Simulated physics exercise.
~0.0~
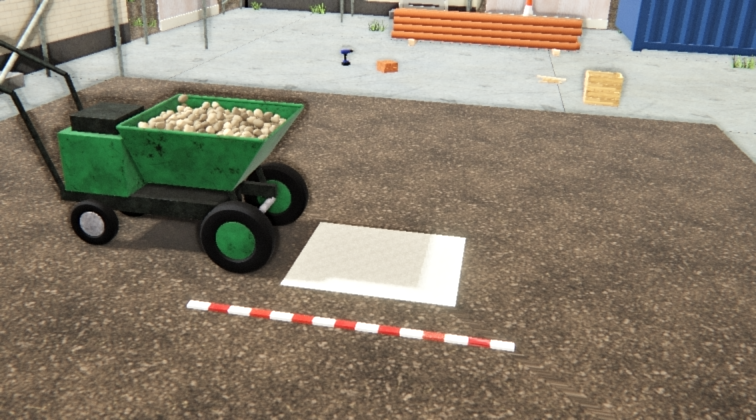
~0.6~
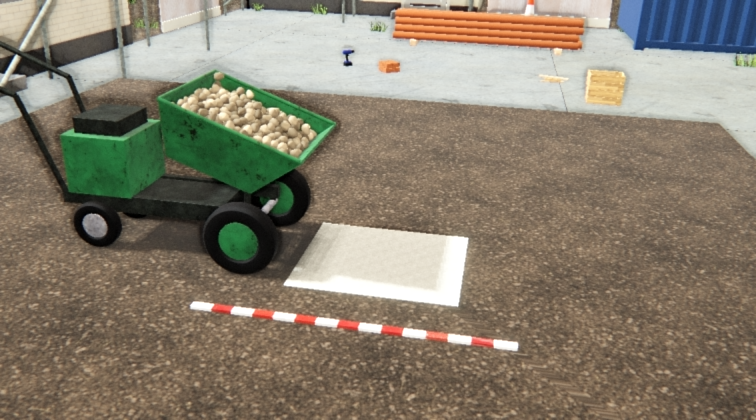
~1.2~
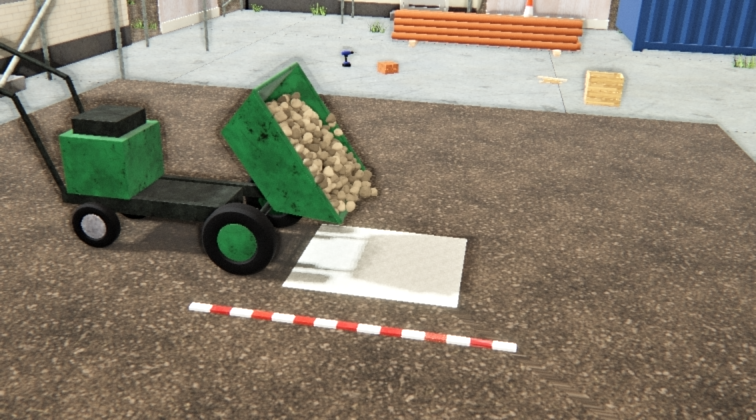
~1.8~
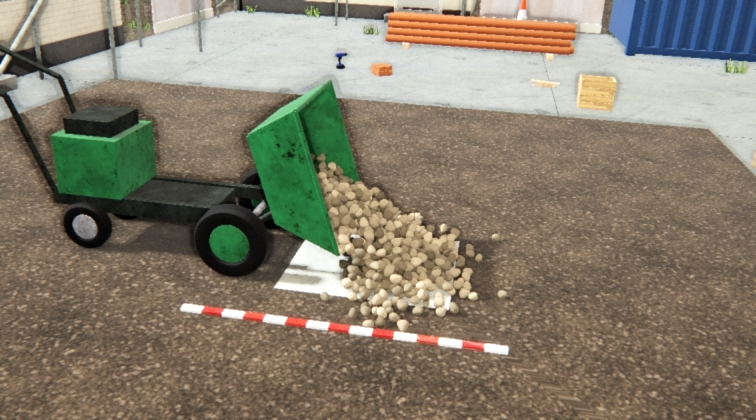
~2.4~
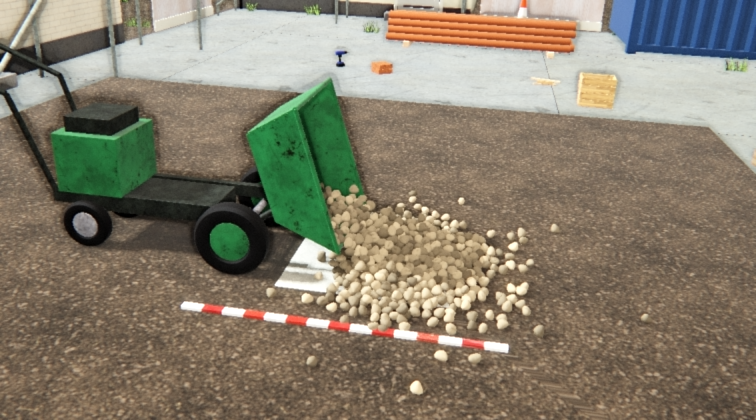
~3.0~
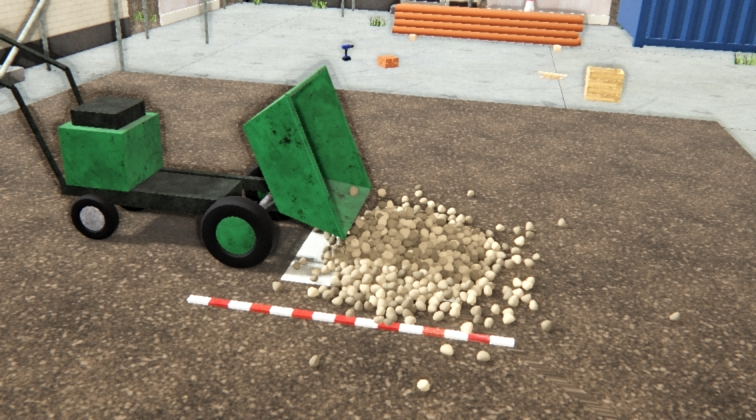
A yard of dark, gritty ground, seen from slightly above and to one side, has pale paving, orange pipes and a blue container behind it. On the left stands a green motor barrow with black wheels, its skip full of round beige stones, facing a white sheet with a red and white banded pole in front. The skip tips forward to the right, steeper and steeper, until stones slide over its front edge. They pour onto the sheet and spread into a loose heap, some rolling past the pole. Finally the skip, still steeply raised, rocks back slightly, looking empty, with most stones heaped over the sheet and others scattered around.
